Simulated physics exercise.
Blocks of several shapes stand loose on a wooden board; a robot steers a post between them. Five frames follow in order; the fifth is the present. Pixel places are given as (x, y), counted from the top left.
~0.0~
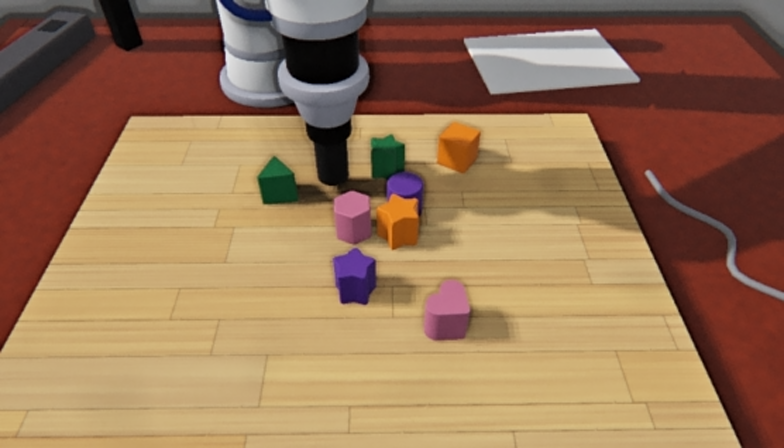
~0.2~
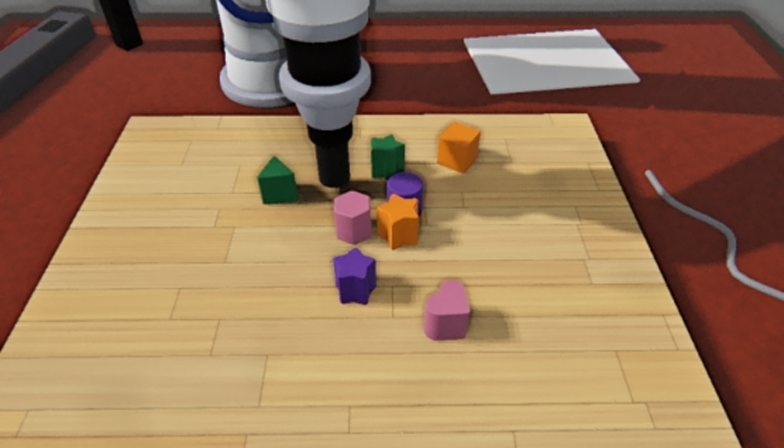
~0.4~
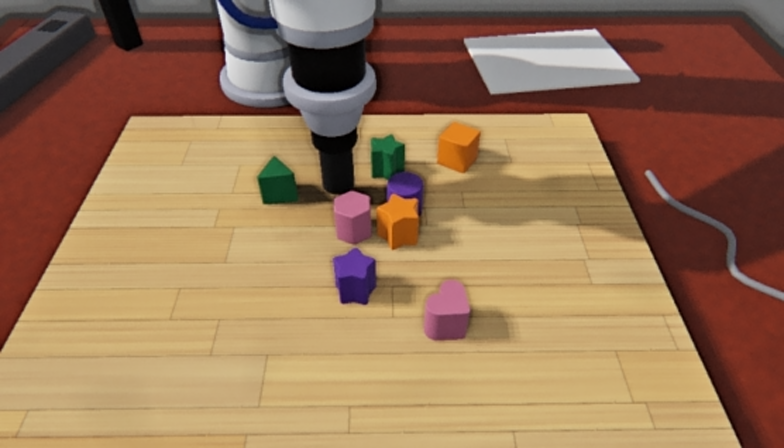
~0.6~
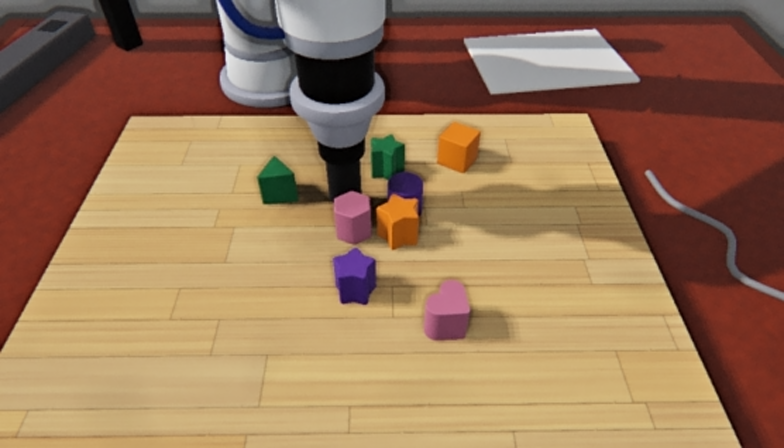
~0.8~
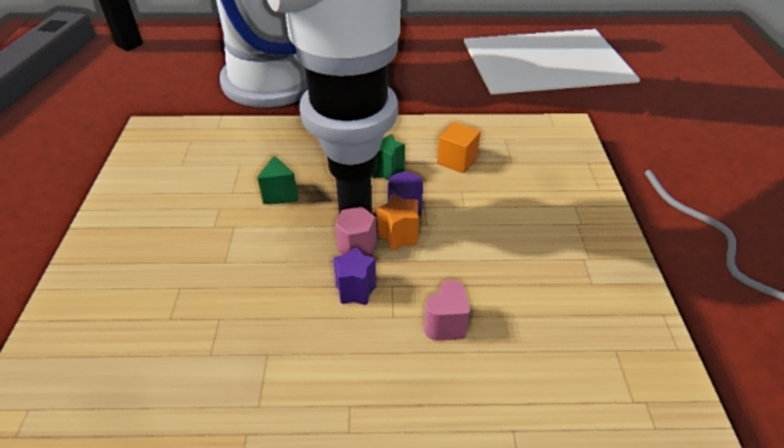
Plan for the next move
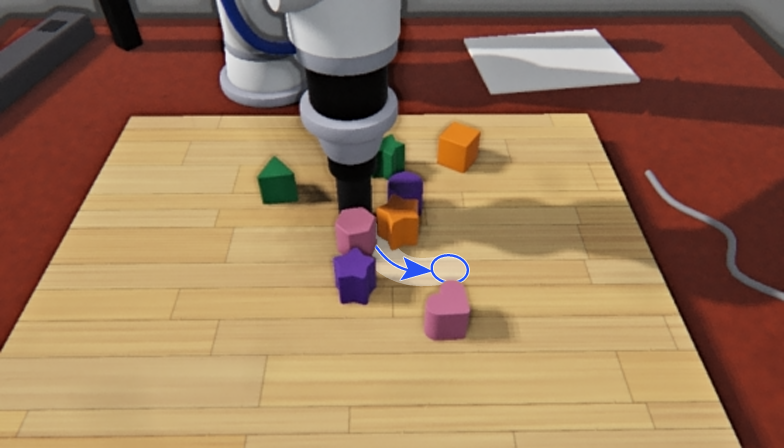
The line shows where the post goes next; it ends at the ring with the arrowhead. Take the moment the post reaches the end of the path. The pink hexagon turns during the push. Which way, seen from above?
It twists with the clock when seen from above.
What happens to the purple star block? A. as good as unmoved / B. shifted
My pick is B.
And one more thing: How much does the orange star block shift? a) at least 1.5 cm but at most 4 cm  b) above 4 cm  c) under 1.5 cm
I choose a.
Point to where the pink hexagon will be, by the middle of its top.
Expect it around (361, 256).
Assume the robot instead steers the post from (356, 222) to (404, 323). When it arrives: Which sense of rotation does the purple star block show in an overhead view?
Answer: Anticlockwise.
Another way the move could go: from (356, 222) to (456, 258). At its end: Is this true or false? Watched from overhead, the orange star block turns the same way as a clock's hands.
Answer: False.
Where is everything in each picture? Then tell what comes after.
In the first picture, post tip (333, 176); block tops, purple star block (354, 263); pink hexagon (352, 203); orange star block (400, 207); purple round block (406, 183).
In the second picture, post (335, 178); blocks unchanged.
In the third picture, post (339, 185); blocks unchanged.
In the fourth picture, post (345, 195); blocks unchanged.
In the fifth picture, post (355, 211); purple star block (354, 263); pink hexagon (355, 220); orange star block (400, 207); purple round block (406, 183).
Path on the board, from (356, 222) by way of (377, 248) and (407, 270) to (450, 269).
On the path given first. One third of the way, post (377, 237); purple star block (350, 276), turned 15° anticlockwise; pink hexagon (359, 246), turned 55° clockwise; orange star block (410, 213), turned 50° anticlockwise.
Two thirds of the way, post (408, 259); purple star block (343, 284), turned 25° anticlockwise; pink hexagon (361, 256), turned 90° clockwise; orange star block (420, 218), turned 105° anticlockwise.
At the end, post (451, 258); purple star block (343, 284), turned 25° anticlockwise; pink hexagon (361, 256), turned 90° clockwise; orange star block (430, 218), turned 145° anticlockwise; purple round block in place.
